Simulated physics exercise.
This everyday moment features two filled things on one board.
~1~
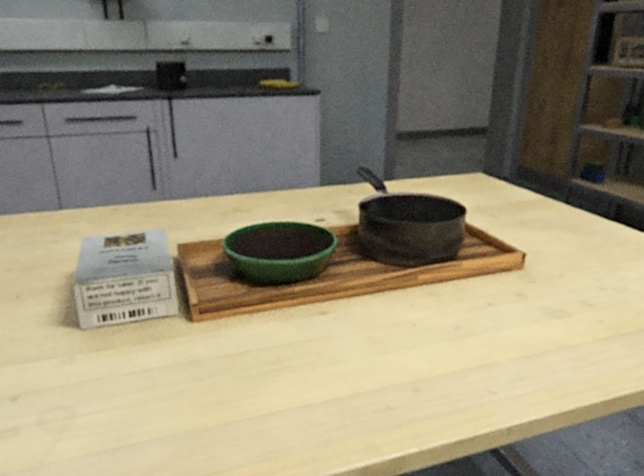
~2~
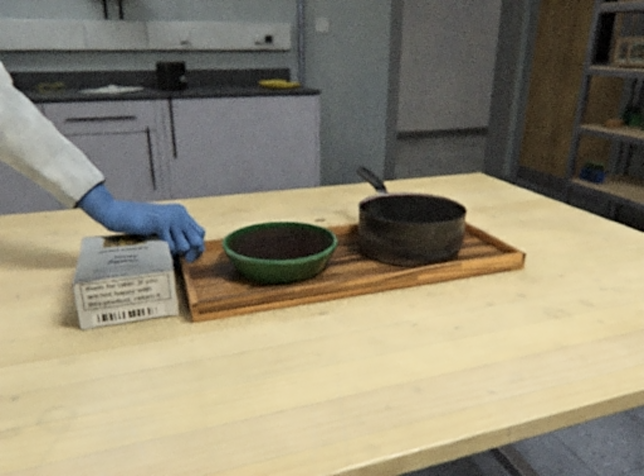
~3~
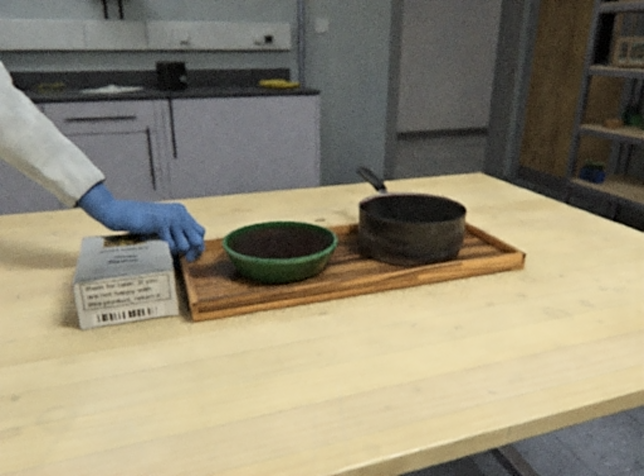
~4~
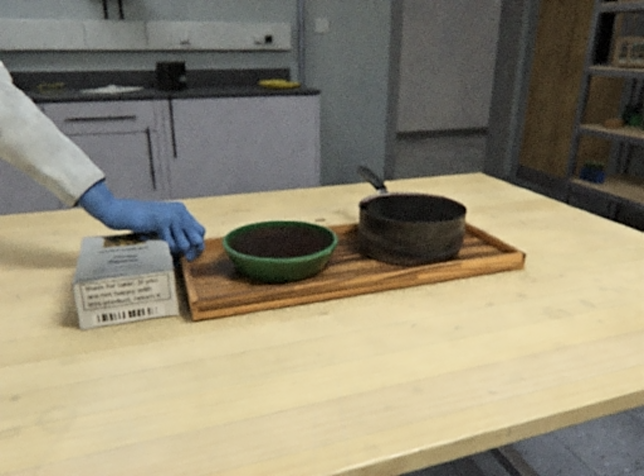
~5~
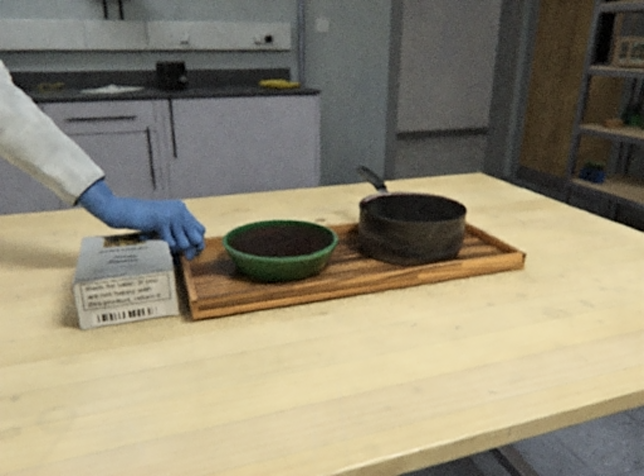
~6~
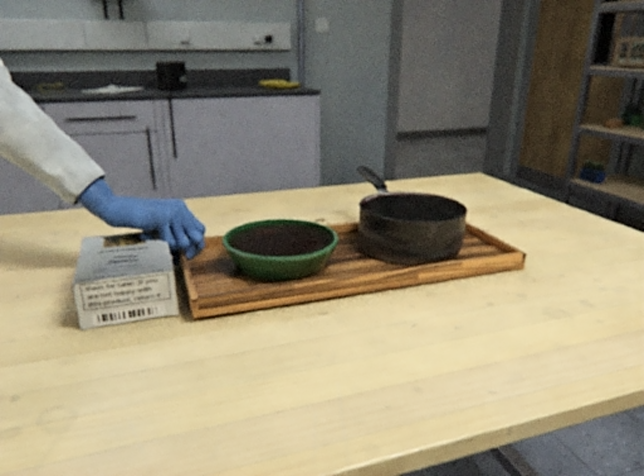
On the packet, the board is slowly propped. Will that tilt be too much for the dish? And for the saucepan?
As I see it, dish: Brims over; saucepan: Brims over.
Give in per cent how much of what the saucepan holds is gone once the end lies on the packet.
Around 14 percent of it.
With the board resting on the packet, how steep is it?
The tilt comes out at about 8°.
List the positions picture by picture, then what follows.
In the first picture, the board lies flat; dish (280, 250) nearly full; saucepan (410, 226) nearly full; packet (127, 300).
In the second picture, a hand takes the end of the board; dish nearly full, surface at (280, 242); saucepan nearly full, surface at (412, 209).
In the third picture, the end has come up a little; dish (280, 250) nearly full; saucepan (410, 226) nearly full.
In the fourth picture, slope near 0°; dish nearly full, surface at (281, 240); saucepan nearly full, surface at (412, 208); packet (127, 300).
In the fifth picture, the board slopes by about 1°; dish (281, 248) nearly full; saucepan (411, 225) nearly full.
In the sixth picture, the end is rising; dish nearly full, surface at (281, 239); saucepan nearly full, surface at (412, 207); packet (127, 300).
Soon after, the board slopes by about 4°; dish, nothing has left it; saucepan, some has gone over its rim.
Later, the board slopes by about 9°; dish, some has gone over its rim; saucepan, some has gone over its rim.
In the end, the board slopes by about 8°, resting on the packet; dish, some has gone over its rim; saucepan, some has gone over its rim.
